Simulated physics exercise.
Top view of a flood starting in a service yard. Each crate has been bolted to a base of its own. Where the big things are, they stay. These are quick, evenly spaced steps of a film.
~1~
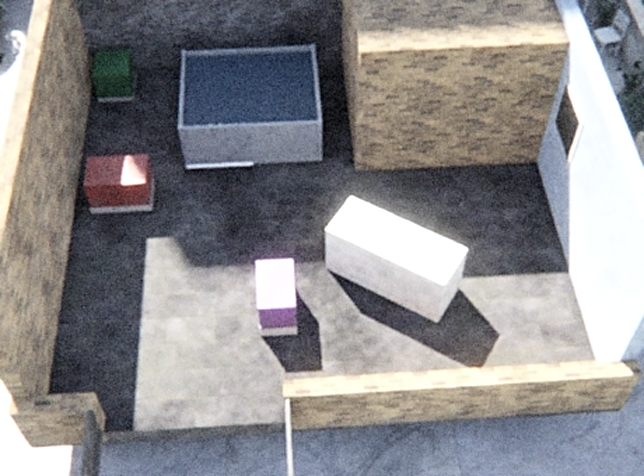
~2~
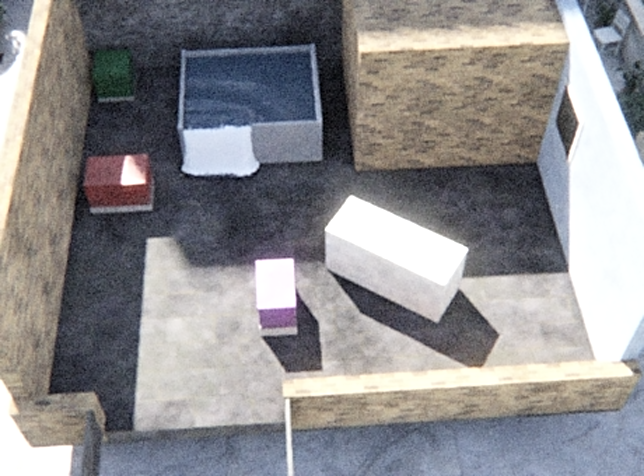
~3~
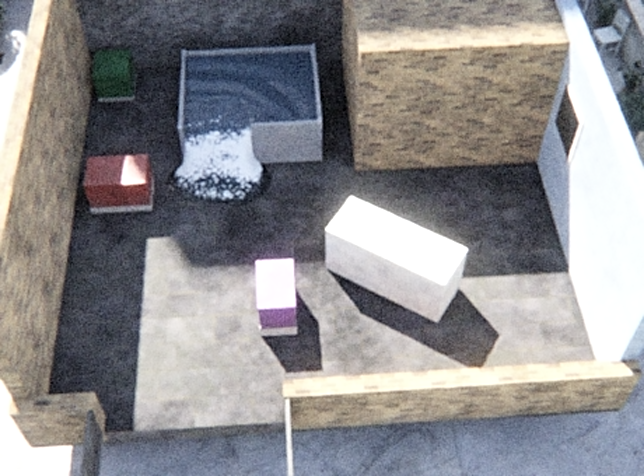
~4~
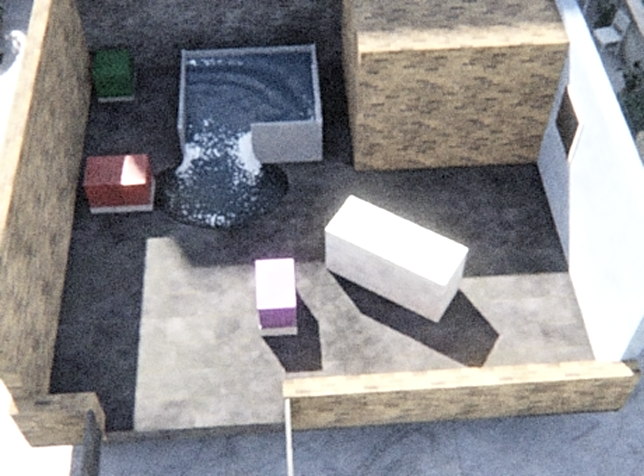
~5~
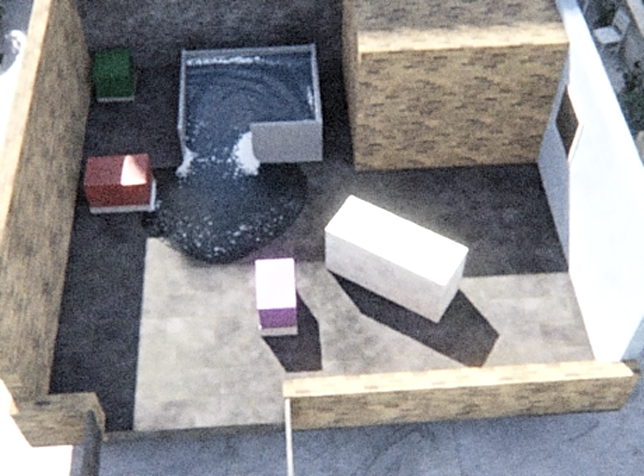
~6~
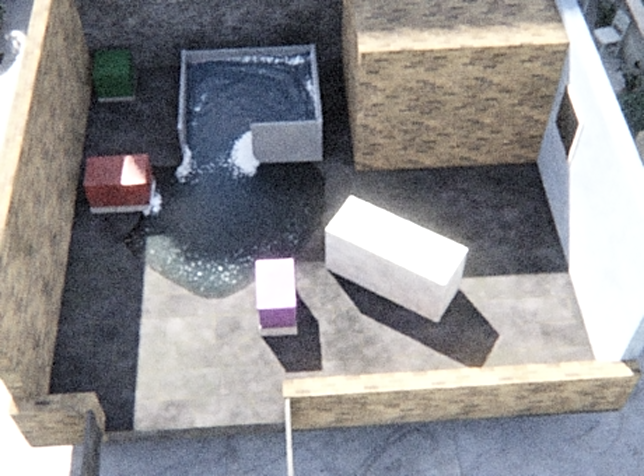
In the video, water bursts from the front left of a gray tank in a walled yard and spreads across the dark floor, reaching the red box and the lighter paving near the purple box, while the boxes stay still.
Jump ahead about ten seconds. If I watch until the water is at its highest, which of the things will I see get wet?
You would see this: The red crate gets wet; the green crate keeps dry; the purple crate gets wet.
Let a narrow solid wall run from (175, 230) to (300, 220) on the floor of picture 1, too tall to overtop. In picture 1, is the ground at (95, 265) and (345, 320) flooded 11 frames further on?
As listed: Wet, no water.
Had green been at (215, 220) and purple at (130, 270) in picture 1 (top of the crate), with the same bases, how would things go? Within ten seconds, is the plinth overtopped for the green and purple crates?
The green crate gets flooded, while the purple crate gets flooded.
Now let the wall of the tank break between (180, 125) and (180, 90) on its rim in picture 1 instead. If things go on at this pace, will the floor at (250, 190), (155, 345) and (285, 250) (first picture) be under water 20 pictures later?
Taken in turn, that's not reached, reached, and finally not reached.
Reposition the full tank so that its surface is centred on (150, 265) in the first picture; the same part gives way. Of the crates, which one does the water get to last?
The purple-painted one.
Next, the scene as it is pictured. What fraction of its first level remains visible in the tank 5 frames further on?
About 66 %.
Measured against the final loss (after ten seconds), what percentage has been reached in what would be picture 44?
Estimate: Some 70 %.
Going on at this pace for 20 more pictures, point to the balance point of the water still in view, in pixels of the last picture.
Point: (234, 215).
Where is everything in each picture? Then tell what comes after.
The tank at (250, 89) is whole and still, in the first frame.
The front is at (182, 168), out from the gap at (220, 152), in the second frame.
The front is at (252, 196), out from the gap at (220, 153), in the third frame.
The front is at (242, 225), out from the gap at (220, 154), in the fourth frame.
The front is at (231, 258), out from the gap at (220, 154), in the fifth frame.
The front is at (204, 293), out from the gap at (220, 153), in the sixth frame.
A moment on, water covers 35 % of the floor; the red crate water round its plinth, the green crate not reached, the purple crate water round its plinth.
Next, water covers 45 % of the floor; the red crate water round its plinth, the green crate not reached, the purple crate water round its plinth.
Then, water covers 55 % of the floor; the red crate water round its plinth, the green crate water round its plinth, the purple crate water round its plinth.
Later, water covers 70 % of the floor; the red crate water round its plinth, the green crate water round its plinth, the purple crate water round its plinth.
In the end, water covers 90 % of the floor; the red crate was topped, the green crate stayed above the water, the purple crate was topped.
